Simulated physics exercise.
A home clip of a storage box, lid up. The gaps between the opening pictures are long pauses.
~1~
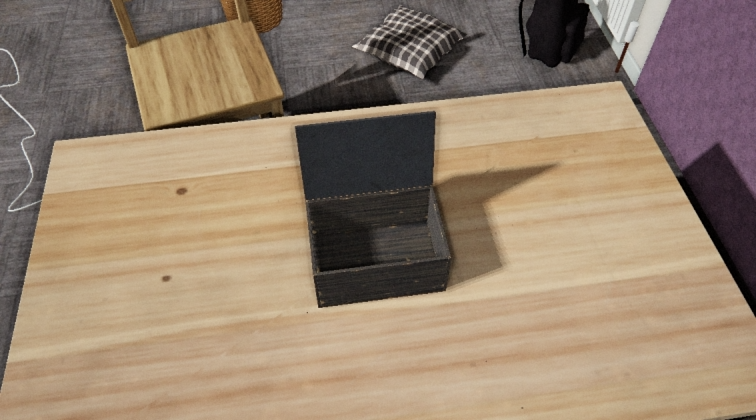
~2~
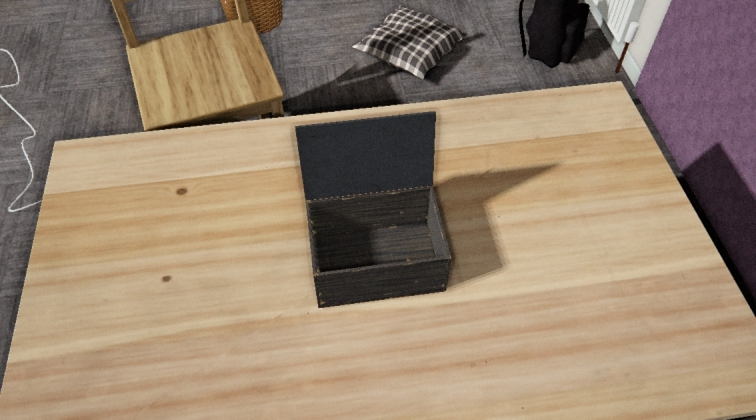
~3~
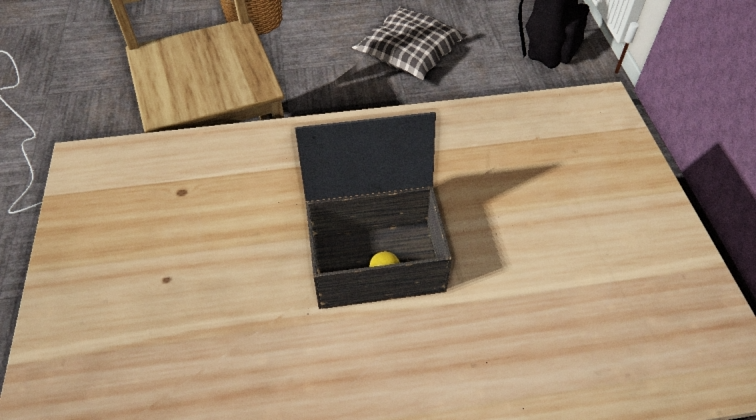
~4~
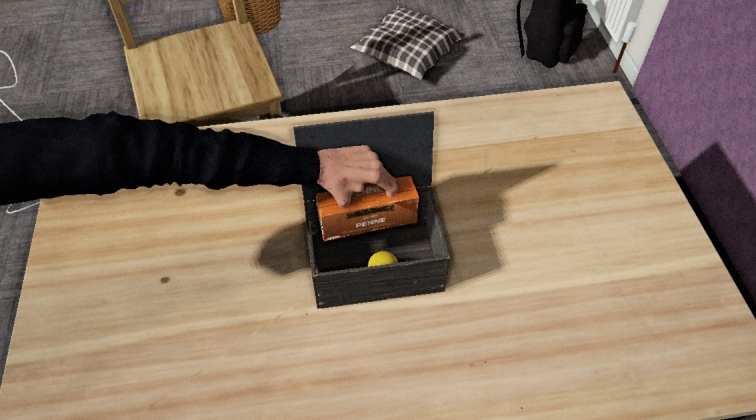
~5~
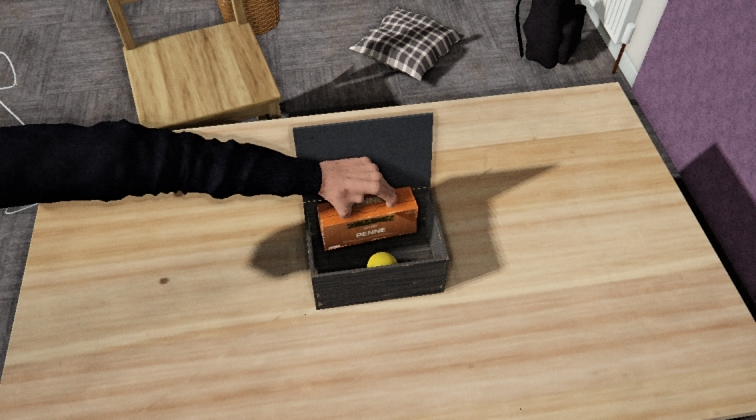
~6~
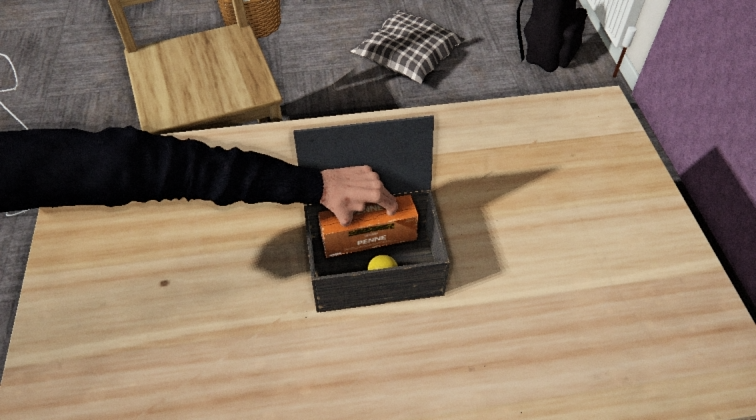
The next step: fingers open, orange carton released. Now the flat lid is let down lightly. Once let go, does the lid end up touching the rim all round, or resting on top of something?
I predict the lid will seat fully.
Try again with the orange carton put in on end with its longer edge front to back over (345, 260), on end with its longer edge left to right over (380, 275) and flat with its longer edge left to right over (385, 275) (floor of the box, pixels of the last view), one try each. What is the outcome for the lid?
Okay, so first it doesn't close, then it doesn't close, and last it closes properly.
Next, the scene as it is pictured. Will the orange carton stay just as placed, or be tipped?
Result: The orange carton remains as it was set.
Then, 1.30 s after the last picture, lid 81° above the rim; orange carton slid a little near (369, 245).
Then, 1.80 s after the last picture, lid 31° above the rim; orange carton slid a little near (369, 245).
At rest, lid shut; moved from the start, orange carton; yellow lemon in place. Seen from the same camera at the end, orange carton near (369, 245).
